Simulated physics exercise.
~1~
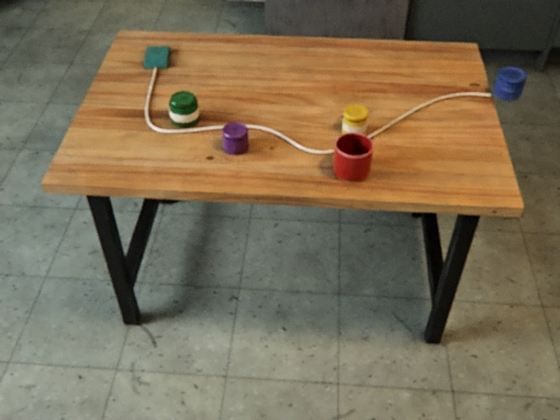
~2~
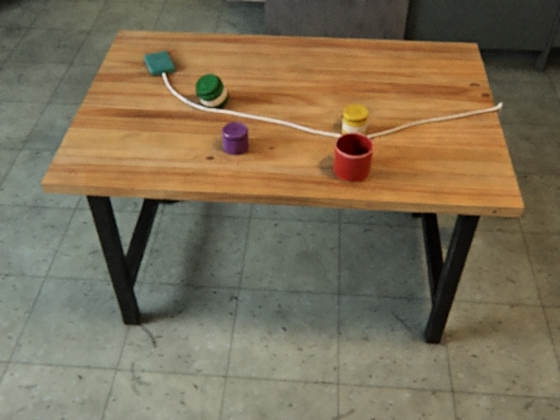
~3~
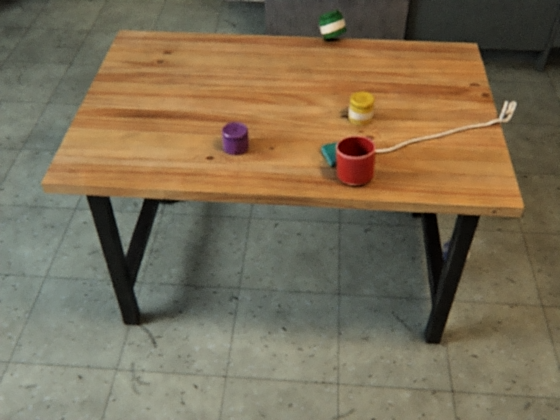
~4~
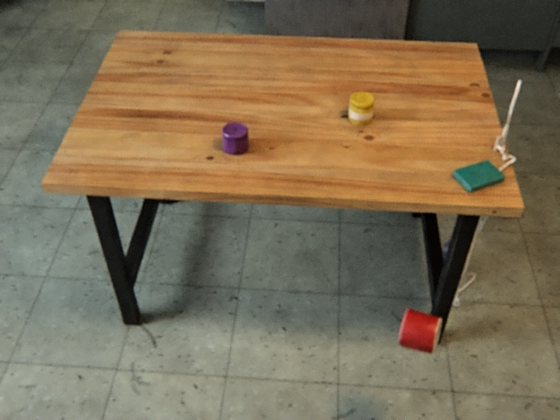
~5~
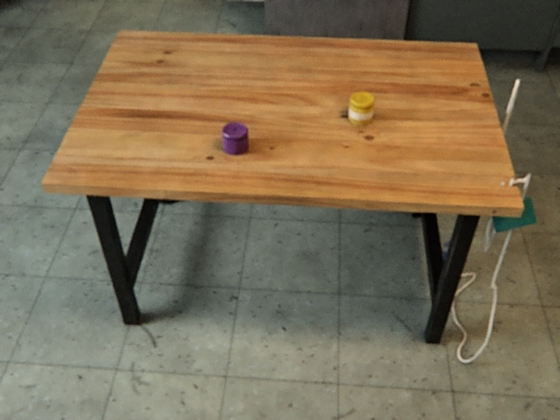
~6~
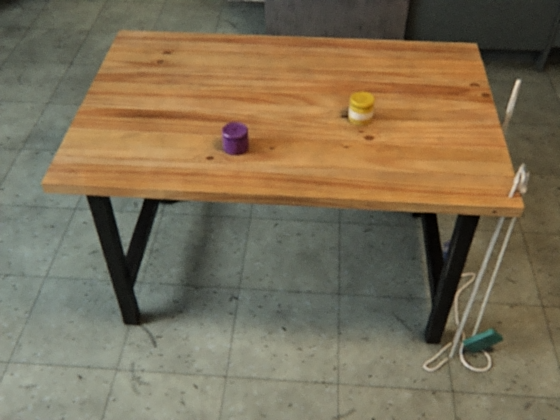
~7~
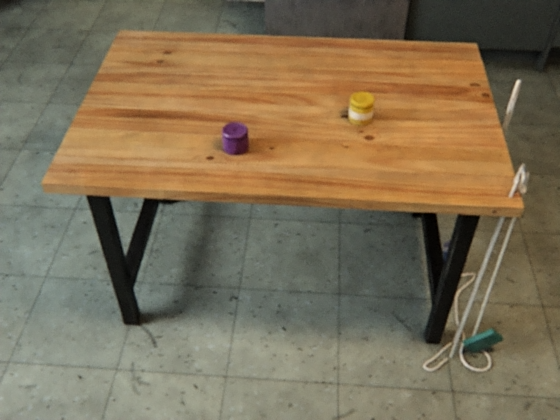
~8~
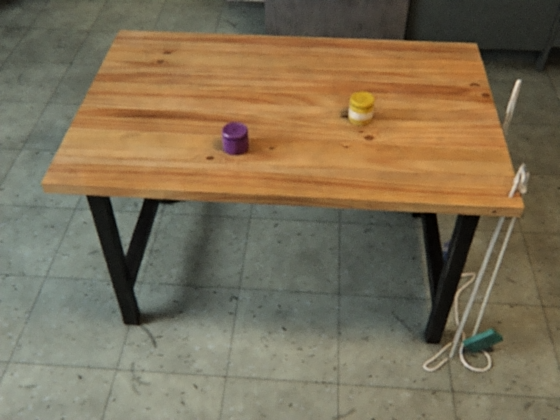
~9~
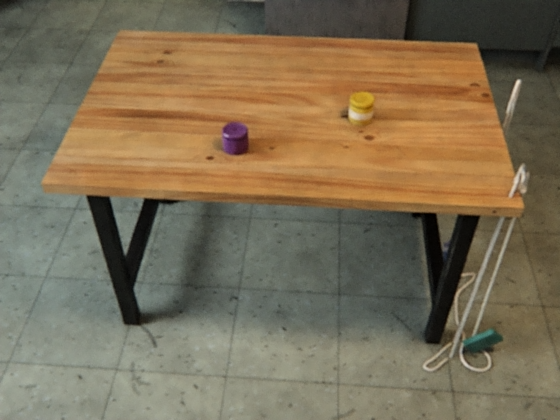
A wooden table held several small colored containers and a white cord whose blue end dropped off the right edge, dragging the teal block across and off too; the green container and red mug also fell, leaving the purple and yellow ones on top.
